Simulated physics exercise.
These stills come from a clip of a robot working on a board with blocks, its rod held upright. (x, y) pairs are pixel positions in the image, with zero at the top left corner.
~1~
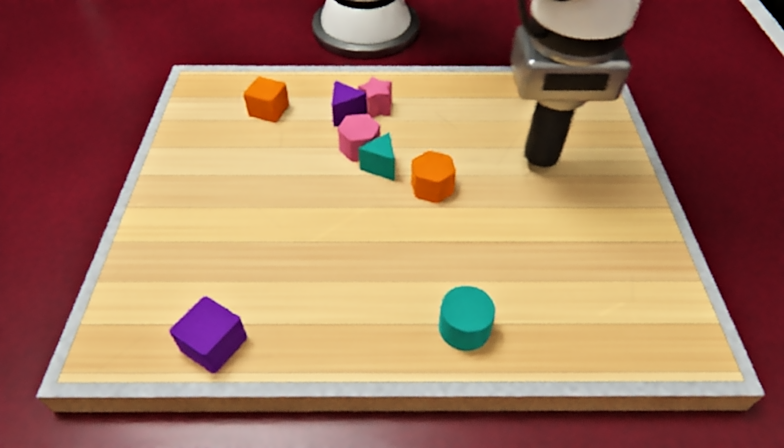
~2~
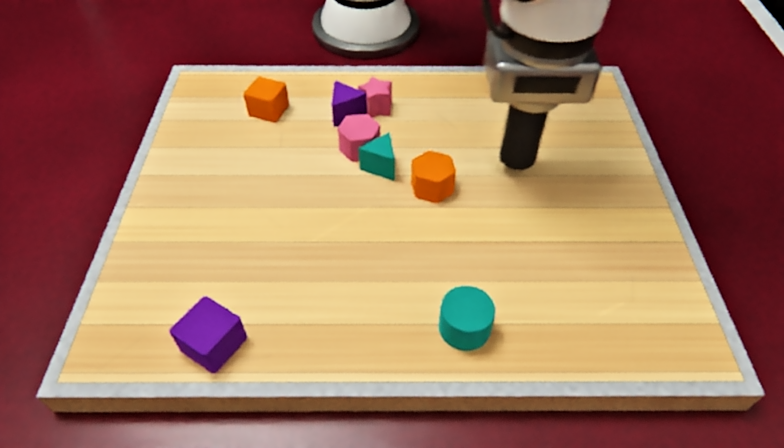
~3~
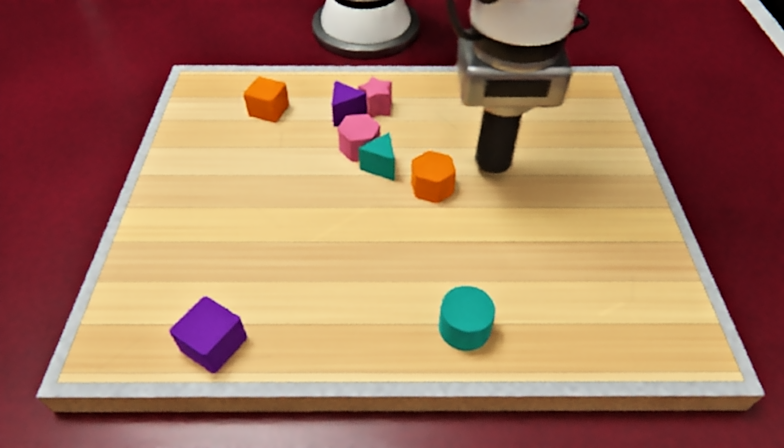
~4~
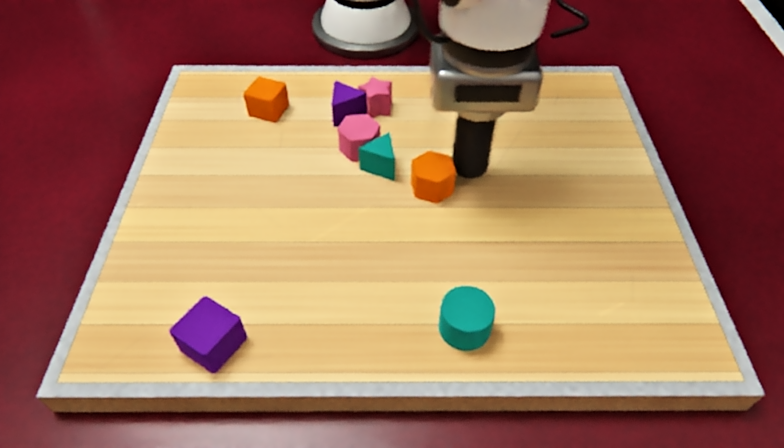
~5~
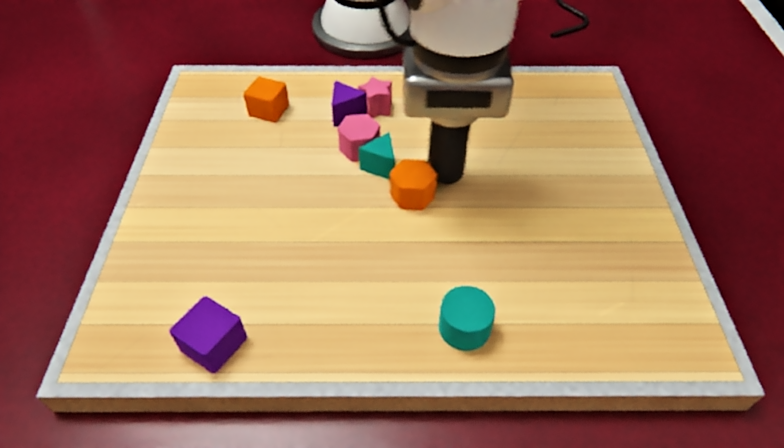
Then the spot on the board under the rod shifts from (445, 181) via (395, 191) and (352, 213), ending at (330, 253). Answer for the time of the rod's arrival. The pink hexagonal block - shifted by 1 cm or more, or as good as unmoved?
It keeps its position.
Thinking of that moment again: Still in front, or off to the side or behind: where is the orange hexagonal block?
The rod still pushes it.
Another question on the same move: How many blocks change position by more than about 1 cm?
It looks like two blocks will be pushed more than about 1 cm.
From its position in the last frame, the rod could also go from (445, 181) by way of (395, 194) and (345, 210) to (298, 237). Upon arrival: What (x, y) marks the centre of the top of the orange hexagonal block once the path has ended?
I'd place it at (304, 248), taking the centre of its top.
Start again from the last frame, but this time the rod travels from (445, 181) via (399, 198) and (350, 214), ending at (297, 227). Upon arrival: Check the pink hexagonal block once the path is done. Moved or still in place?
It stays.
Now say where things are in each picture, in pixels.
In the first frame, tip of the rod at (541, 156), middles of tops, pink hexagonal block at (359, 126), turquoise triangle at (381, 146), orange hexagonal block at (434, 165).
In the second frame, rod at (517, 159), nothing pushed.
In the third frame, rod at (493, 162), nothing pushed.
In the fourth frame, rod at (469, 167), nothing pushed.
In the fifth frame, rod at (445, 172), pink hexagonal block at (359, 126), turquoise triangle at (381, 146), orange hexagonal block at (413, 173).
The first path, step by step. One third of the way, rod at (395, 183); turquoise triangle at (375, 145), turned 25° clockwise; orange hexagonal block at (367, 192), turned 35° anticlockwise.
Two thirds of the way, rod at (350, 205); turquoise triangle at (367, 150), turned 55° clockwise; orange hexagonal block at (328, 221), turned 45° anticlockwise.
At the end, rod at (329, 245); pink hexagonal block unmoved; turquoise triangle at (367, 150), turned 55° clockwise; orange hexagonal block at (296, 260), turned 25° anticlockwise.
